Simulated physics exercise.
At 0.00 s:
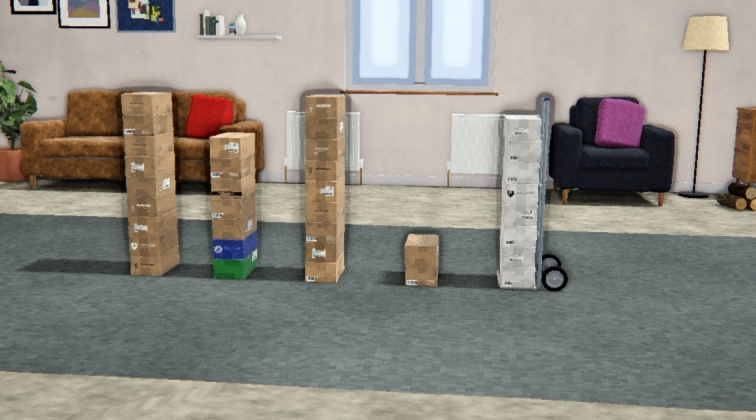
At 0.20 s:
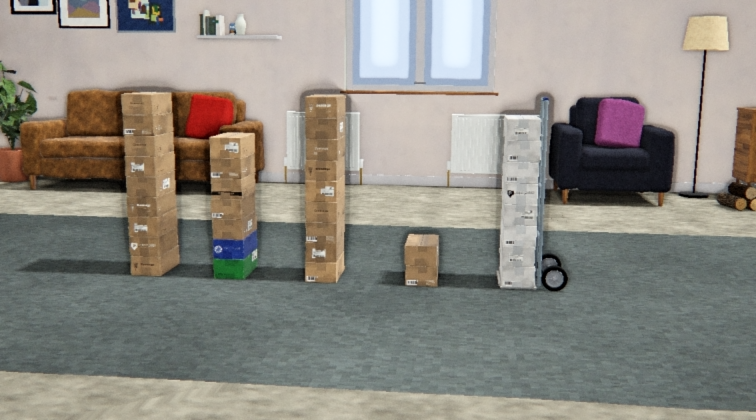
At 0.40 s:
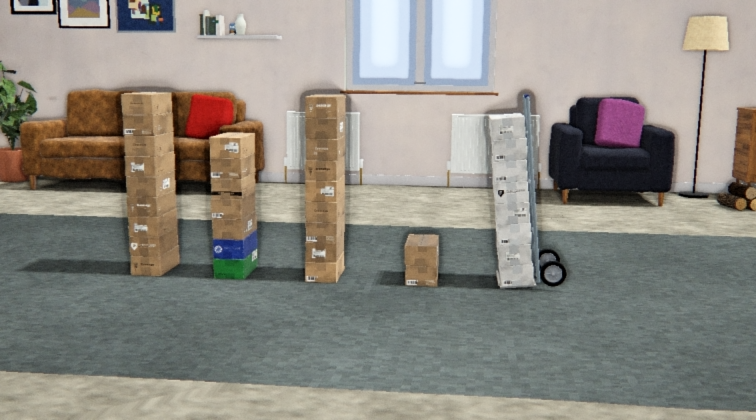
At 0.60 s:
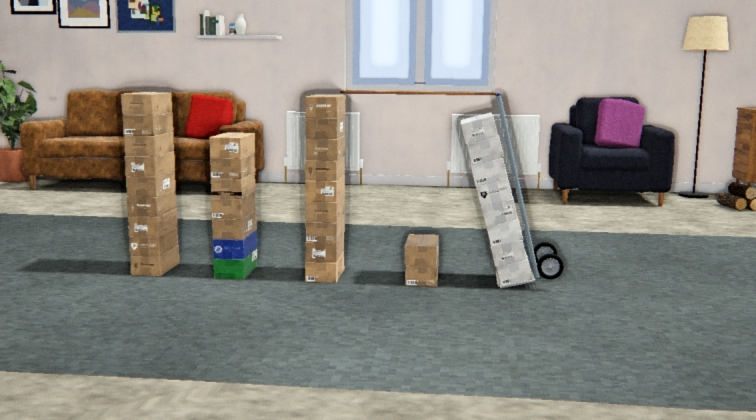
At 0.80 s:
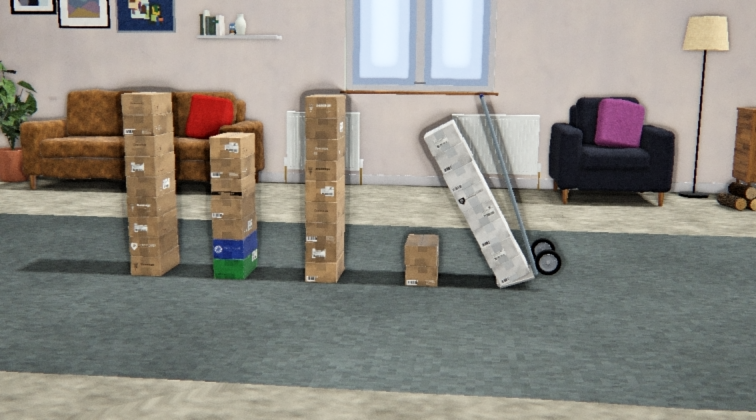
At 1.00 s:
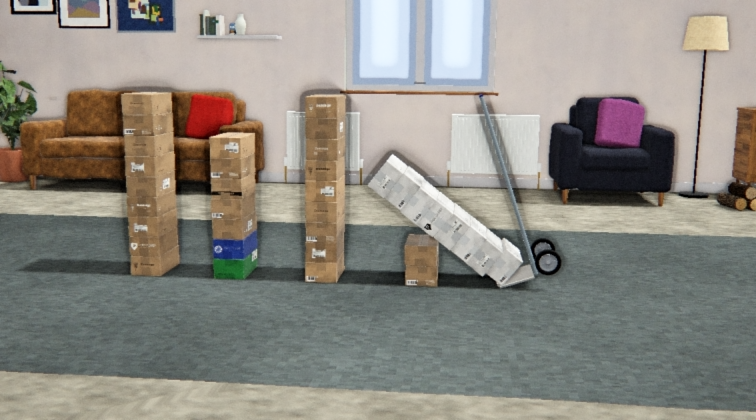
We see columns of boxes lined up in a living room, a pale stack at right on a sack truck; the truck tilts left, then the pale stack leans away from its frame, over the single low box beside it.
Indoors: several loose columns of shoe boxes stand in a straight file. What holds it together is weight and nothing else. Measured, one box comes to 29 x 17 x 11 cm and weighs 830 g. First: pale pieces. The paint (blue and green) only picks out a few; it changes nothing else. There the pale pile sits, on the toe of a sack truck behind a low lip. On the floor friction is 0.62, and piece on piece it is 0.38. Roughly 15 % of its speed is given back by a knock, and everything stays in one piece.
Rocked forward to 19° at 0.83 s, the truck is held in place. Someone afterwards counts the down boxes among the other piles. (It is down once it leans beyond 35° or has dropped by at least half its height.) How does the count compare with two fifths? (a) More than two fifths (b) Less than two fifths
The answer is b.
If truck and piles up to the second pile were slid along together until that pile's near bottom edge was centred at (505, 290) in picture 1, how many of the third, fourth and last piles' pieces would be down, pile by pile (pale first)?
Pile by pile, third 0, fourth 0, last 0.
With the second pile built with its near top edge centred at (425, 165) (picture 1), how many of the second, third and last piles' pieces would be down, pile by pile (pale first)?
Then second 6, third 8, last 8.
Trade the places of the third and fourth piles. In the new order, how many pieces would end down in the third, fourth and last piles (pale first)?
Count of fallen pieces - third: 0; fourth: 0; last: 0.
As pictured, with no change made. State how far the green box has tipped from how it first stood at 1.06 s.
About 0 degrees.
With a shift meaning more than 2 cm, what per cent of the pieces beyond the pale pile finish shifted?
5 per cent.
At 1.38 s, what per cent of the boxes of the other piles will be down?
By that time it is 0 percent.
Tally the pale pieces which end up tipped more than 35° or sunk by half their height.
The answer is 8 pale pieces.
After 1.06 s, 8 of the pale pile down; none of the 27 other boxes down.
After 1.14 s, 8 of the pale pile down; none of the 27 other boxes down, 2 disturbed.
After 1.38 s, 8 of the pale pile down; none of the 27 other boxes down, 9 disturbed.
At rest (2.0 s), 8 of the pale pile down; none of the 27 other boxes down, 9 disturbed; blue box unmoved; green box unmoved. That is 0 per cent. As the last picture would show them, middles, blue box near (236, 244), green box near (236, 263).
